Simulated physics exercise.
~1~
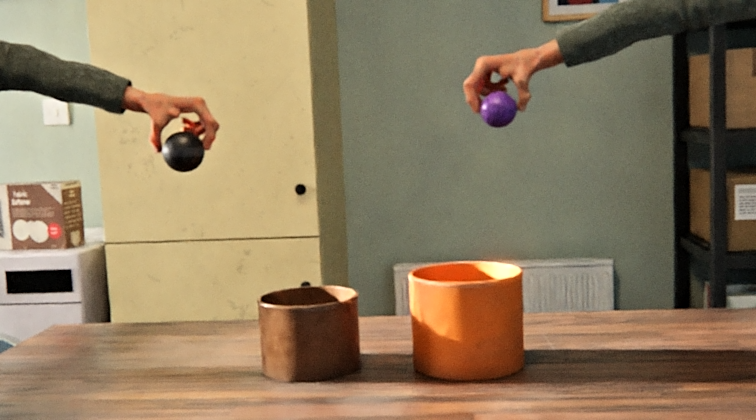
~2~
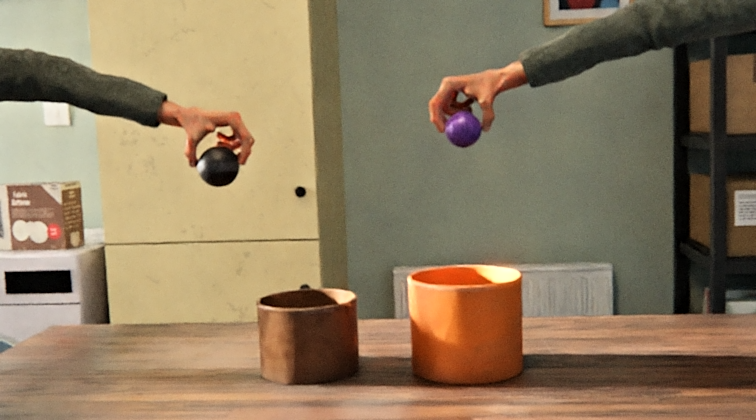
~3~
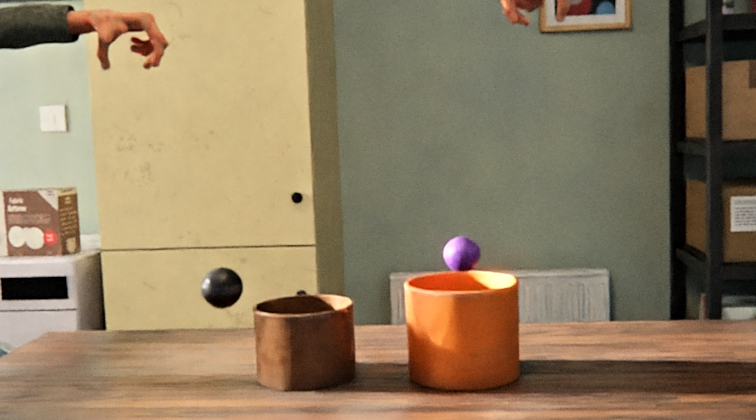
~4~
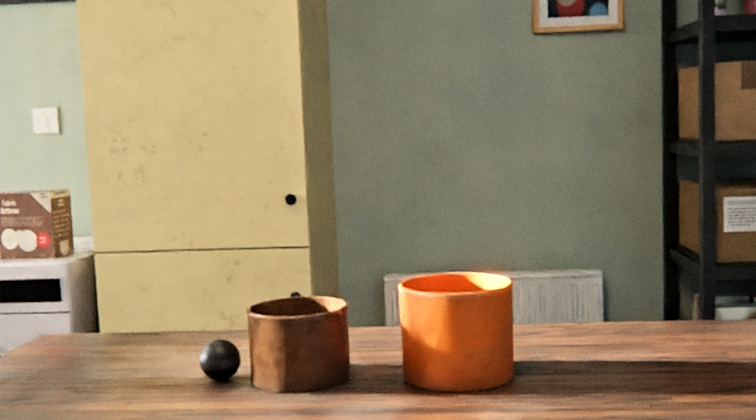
Two hands drop balls, the purple one entering the orange pot, the black one missing.
